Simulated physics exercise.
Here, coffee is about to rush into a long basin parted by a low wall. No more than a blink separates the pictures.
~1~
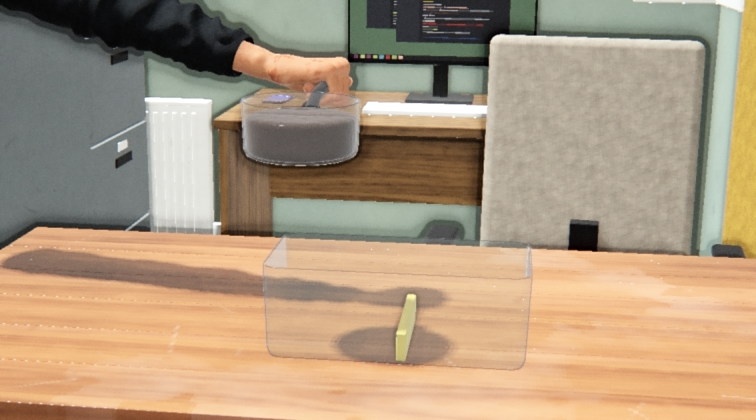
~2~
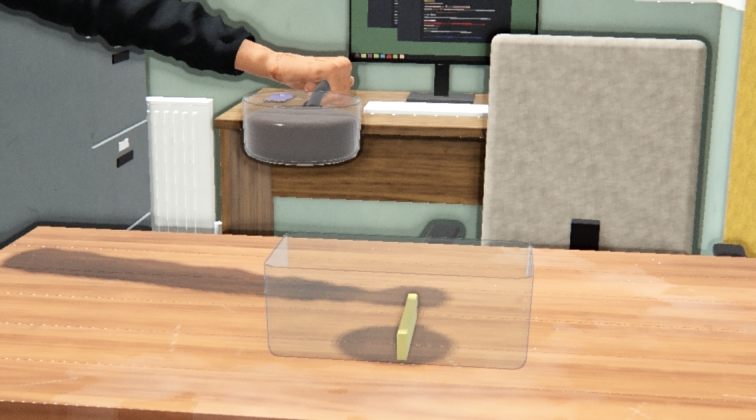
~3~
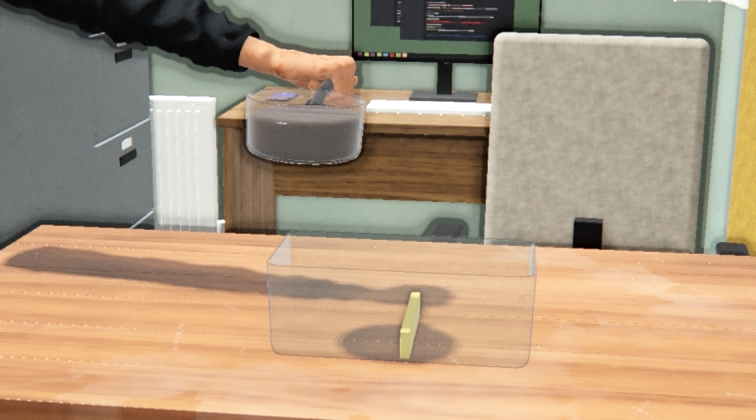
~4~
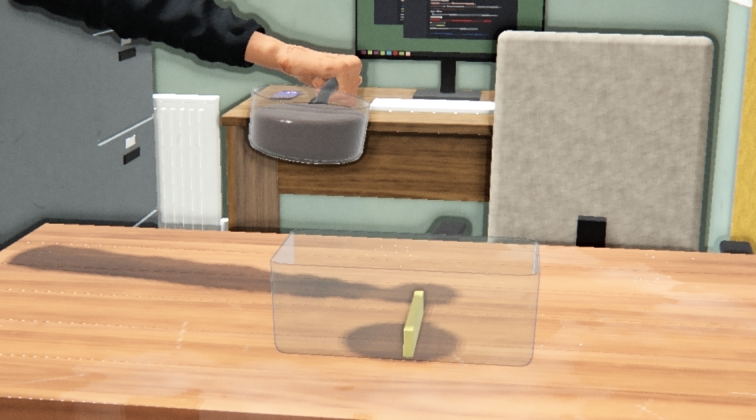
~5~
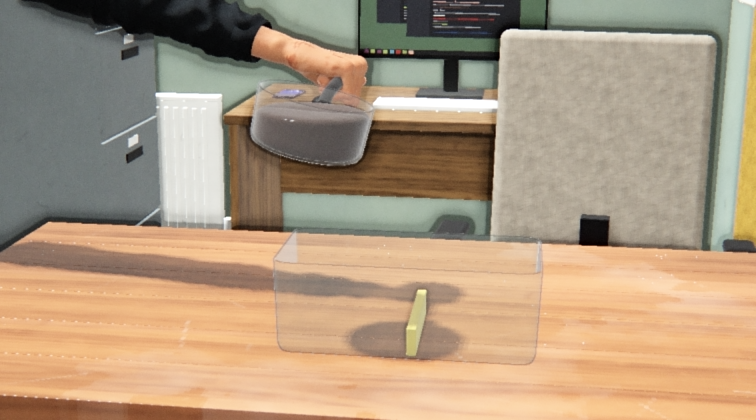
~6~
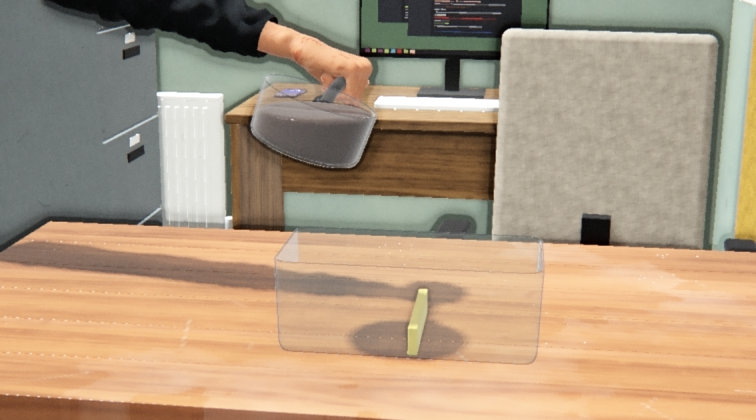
The video shows a hand holding a clear round container of dark liquid above a wooden table, where a long transparent basin with a low yellowish wall inside stands, and gradually tilting the container down toward the right.
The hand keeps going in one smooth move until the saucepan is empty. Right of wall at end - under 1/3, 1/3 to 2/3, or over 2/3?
1/3 to 2/3.
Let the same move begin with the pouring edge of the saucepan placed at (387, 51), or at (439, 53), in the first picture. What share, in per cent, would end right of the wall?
In order, some 70 and 70 percent.
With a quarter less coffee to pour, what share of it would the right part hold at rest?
It should come out close to 25 per cent.
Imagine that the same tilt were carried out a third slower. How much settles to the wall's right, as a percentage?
Estimate: Around 55 %.
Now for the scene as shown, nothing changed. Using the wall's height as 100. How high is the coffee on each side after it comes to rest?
Close to 40 for the left and 40 for the right.
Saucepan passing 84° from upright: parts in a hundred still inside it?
About 35 % remains.
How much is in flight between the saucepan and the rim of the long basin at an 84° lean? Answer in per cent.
Roughly 45 in a hundred.
A moment on, the tilt is 84° and 37 per cent is still to pour, 5 is left of the wall and 11 right of it.
Next, the tilt is 112° and 5 per cent is still to pour, 44 is left of the wall and 42 right of it.
Then the tilt is 113° and 0 per cent is still to pour, 54 is left of the wall and 43 right of it.
Later the tilt is 113° and 0 per cent is still to pour, 54 is left of the wall and 43 right of it.
In the end 54 per cent lies left of the wall, 43 right of it and 2 outside.
